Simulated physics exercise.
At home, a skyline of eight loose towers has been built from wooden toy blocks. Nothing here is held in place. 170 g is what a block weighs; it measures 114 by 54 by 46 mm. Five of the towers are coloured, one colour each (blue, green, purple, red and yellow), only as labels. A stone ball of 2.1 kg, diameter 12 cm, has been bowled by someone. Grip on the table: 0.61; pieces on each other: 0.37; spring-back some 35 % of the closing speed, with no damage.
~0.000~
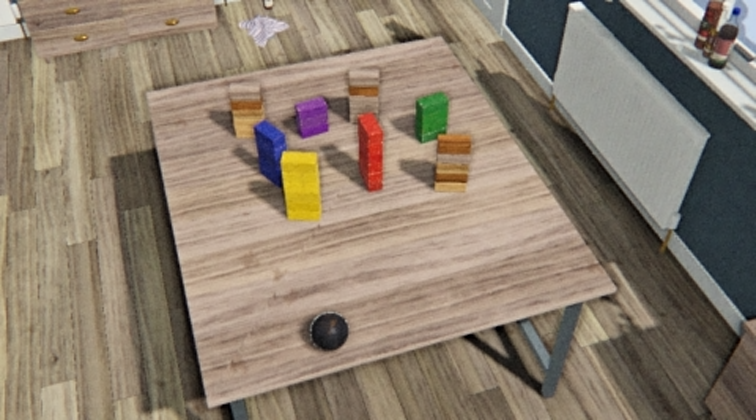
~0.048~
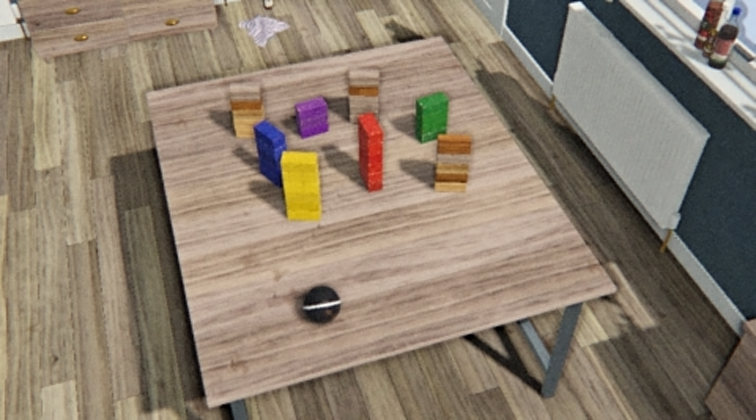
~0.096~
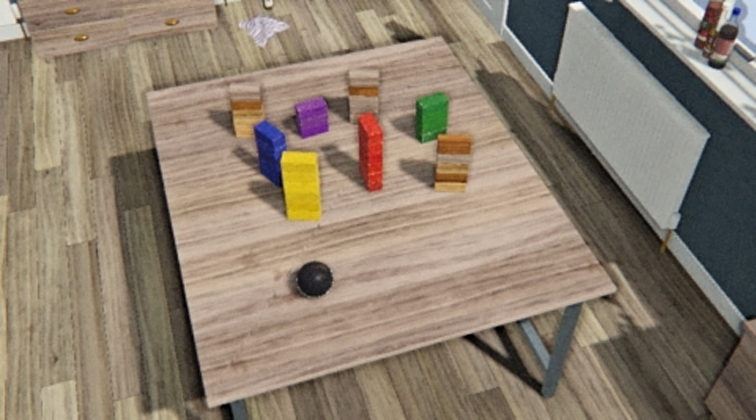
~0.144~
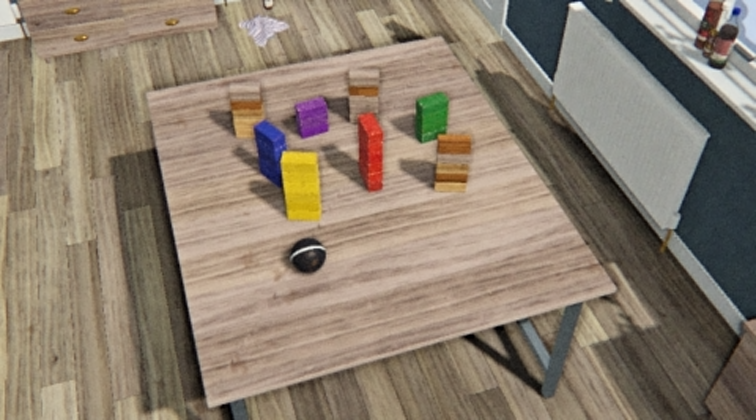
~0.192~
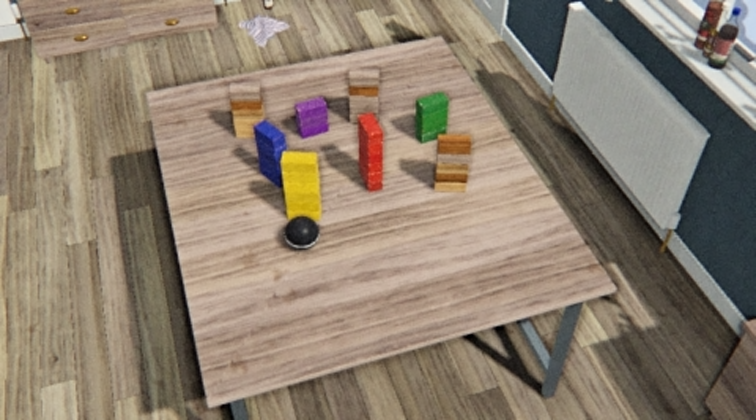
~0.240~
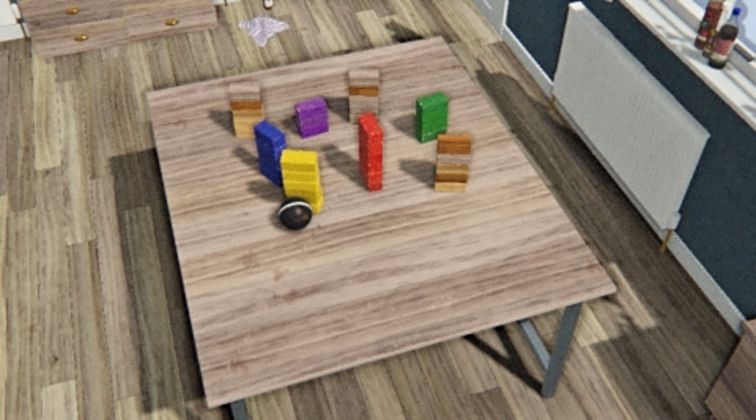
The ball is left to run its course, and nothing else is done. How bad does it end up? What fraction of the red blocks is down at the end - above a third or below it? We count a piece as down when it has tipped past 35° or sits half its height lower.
It is below a third.
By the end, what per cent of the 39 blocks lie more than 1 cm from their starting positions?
Result: 45 per cent.
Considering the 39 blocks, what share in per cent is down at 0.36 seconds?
10 %.
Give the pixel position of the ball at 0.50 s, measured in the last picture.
Roughly (264, 163).
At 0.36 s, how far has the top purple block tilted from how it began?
Roughly 0°.
Around 0.36 s, ball still moving; none of the 6 red blocks down (4 of 39 in all colours); top red block unmoved; top yellow block tipped 64°.
Around 0.50 s, ball still moving; none of the 6 red blocks down (7 of 39 in all colours); top red block unmoved; top yellow block on its side.
Around 0.70 s, ball still moving; none of the 6 red blocks down (11 of 39 in all colours); top red block unmoved; top yellow block on its side.
Finally (1.5 s), ball rolling away; none of the 6 red blocks down (11 of 39 in all colours); top red block unmoved; top purple block upside down. That is 0 per cent. Seen by the last camera, middles, top red block near (370, 129), top purple block near (297, 100).
